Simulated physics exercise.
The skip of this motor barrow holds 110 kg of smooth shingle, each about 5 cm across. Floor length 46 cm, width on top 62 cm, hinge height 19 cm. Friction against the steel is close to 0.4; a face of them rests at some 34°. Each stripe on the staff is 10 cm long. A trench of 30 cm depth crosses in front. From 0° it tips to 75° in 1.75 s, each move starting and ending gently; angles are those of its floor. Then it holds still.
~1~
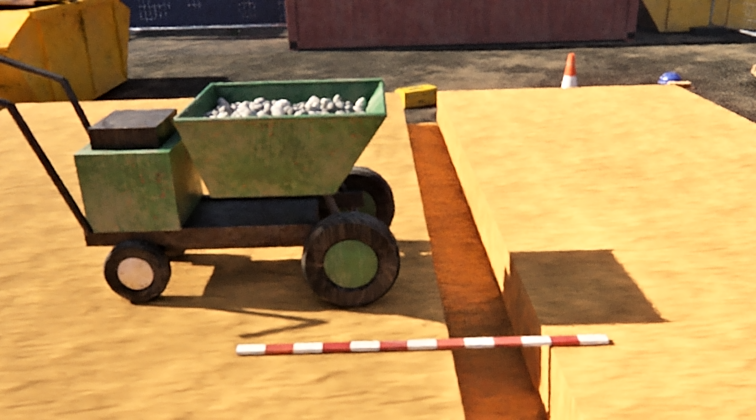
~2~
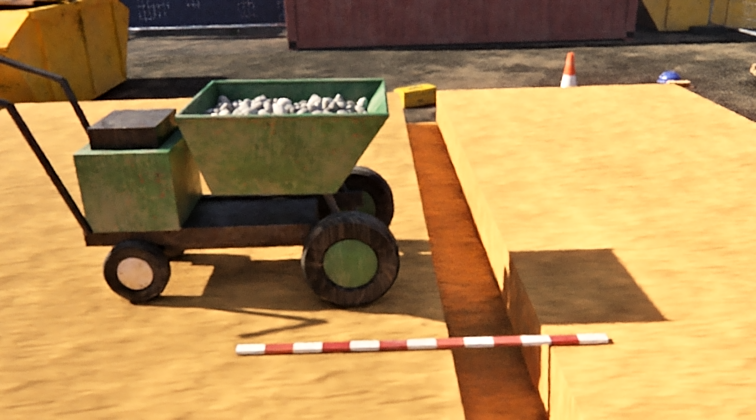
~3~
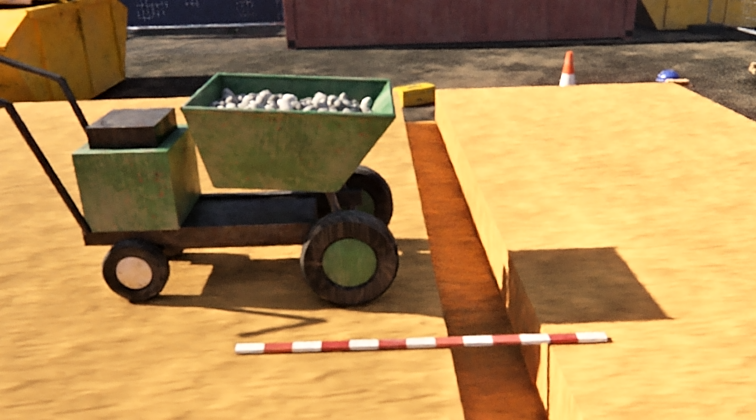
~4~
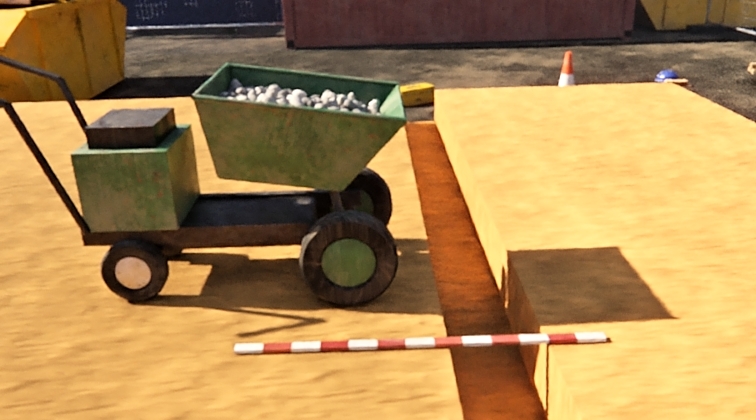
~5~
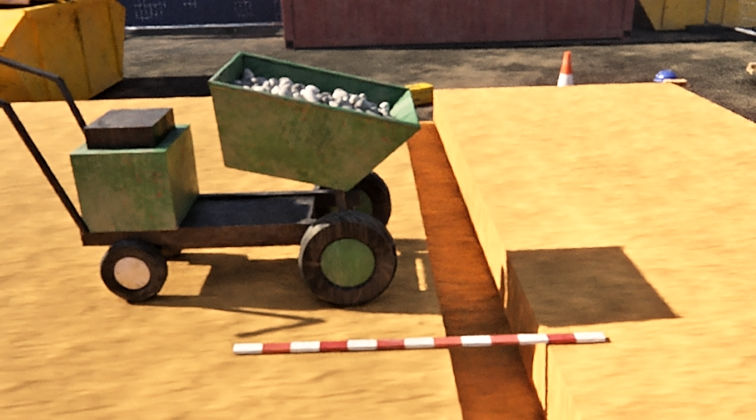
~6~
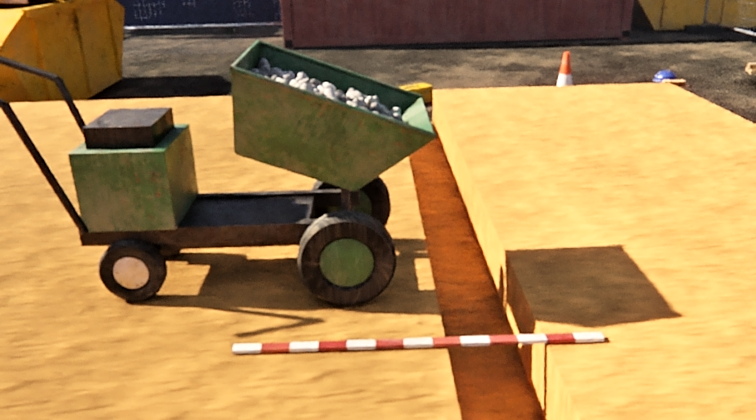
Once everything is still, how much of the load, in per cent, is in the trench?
Some 39 per cent of it.
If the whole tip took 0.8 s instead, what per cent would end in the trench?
Then about 25 per cent.
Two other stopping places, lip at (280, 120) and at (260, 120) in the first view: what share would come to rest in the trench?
First some 95, then 75 per cent.
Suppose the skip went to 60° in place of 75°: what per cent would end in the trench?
In that case some 35 per cent.
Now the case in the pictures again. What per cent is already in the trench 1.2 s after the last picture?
Some 10 per cent.
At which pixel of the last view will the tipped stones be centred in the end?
Near (538, 260).
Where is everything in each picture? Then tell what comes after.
In the first frame, the skip is at 0°, its lip at (386, 115); the top of the load is at (288, 107).
In the second frame, lip at (388, 116), floor tilted 1°, highest stones at (276, 106).
In the third frame, lip at (395, 117), floor tilted 4°, highest stones at (253, 103).
In the fourth frame, the skip is at 8°, its lip at (406, 121); the top of the load is at (241, 93).
In the fifth frame, the skip is at 14°, its lip at (420, 127); the top of the load is at (251, 83).
In the sixth frame, lip at (436, 136), floor tilted 20°, highest stones at (267, 73).
Then, 0.7 s after the last picture the floor is at 63°, 98 % in the skip, 2 % in the trench; the foremost stones are at (518, 214).
Then, 1.2 s after the last picture the floor is at 75°, 40 % in the skip, 10 % in the trench, 50 % past the trench; the foremost stones are at (663, 255).
Then, 1.6 s after the last picture the floor is at 75°, 17 % in the skip, 19 % in the trench, 63 % past the trench; the foremost stones are at (726, 253).
Then, 3.6 s after the last picture the floor is at 75°, 0 % in the skip, 39 % in the trench, 61 % past the trench; the foremost stones are at (741, 249).
